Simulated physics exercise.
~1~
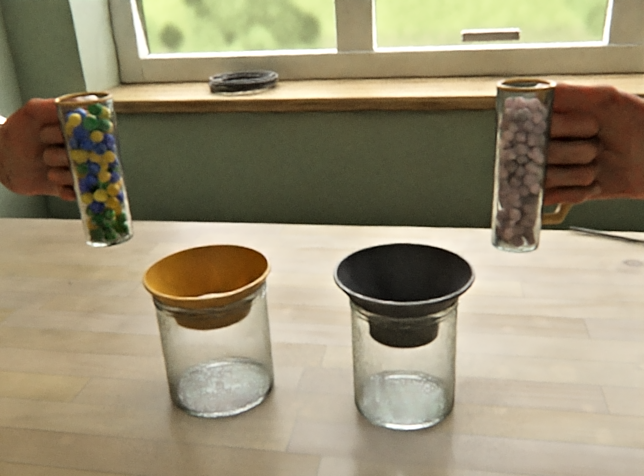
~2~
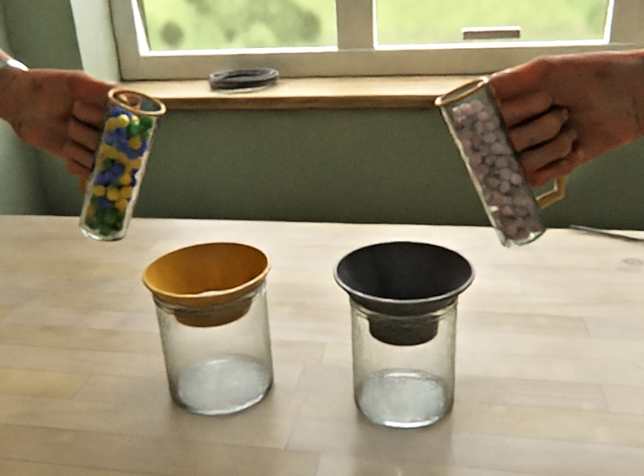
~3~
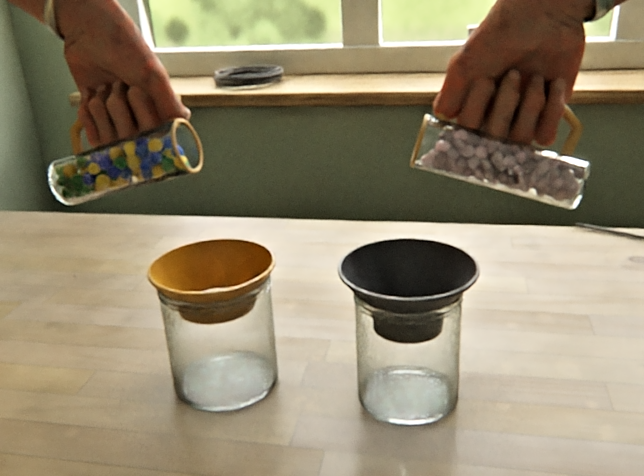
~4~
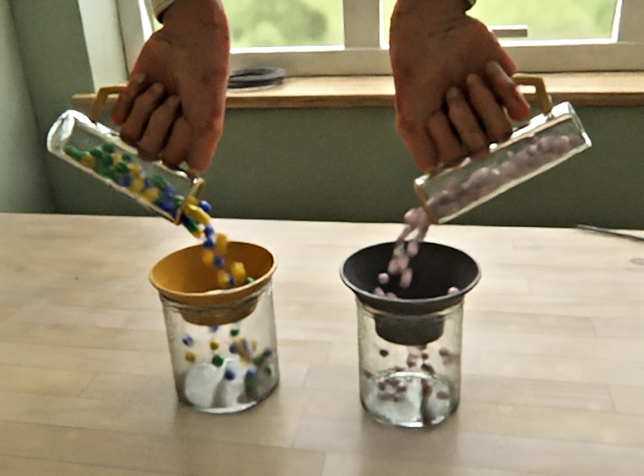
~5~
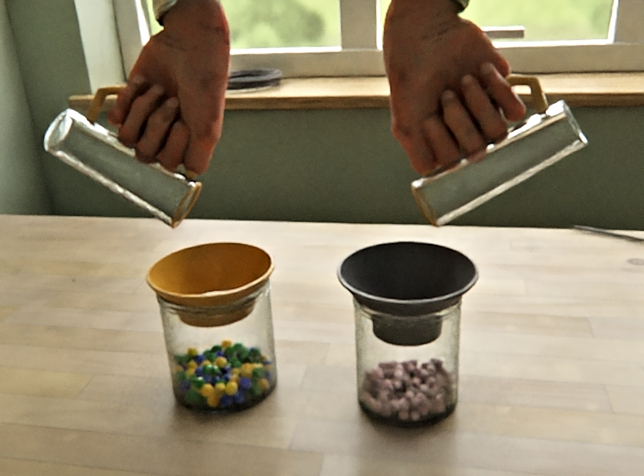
Two hands tipping cups of multicoloured and pale purplish beads into orange and black funnels, everything running through into the glass jars below.
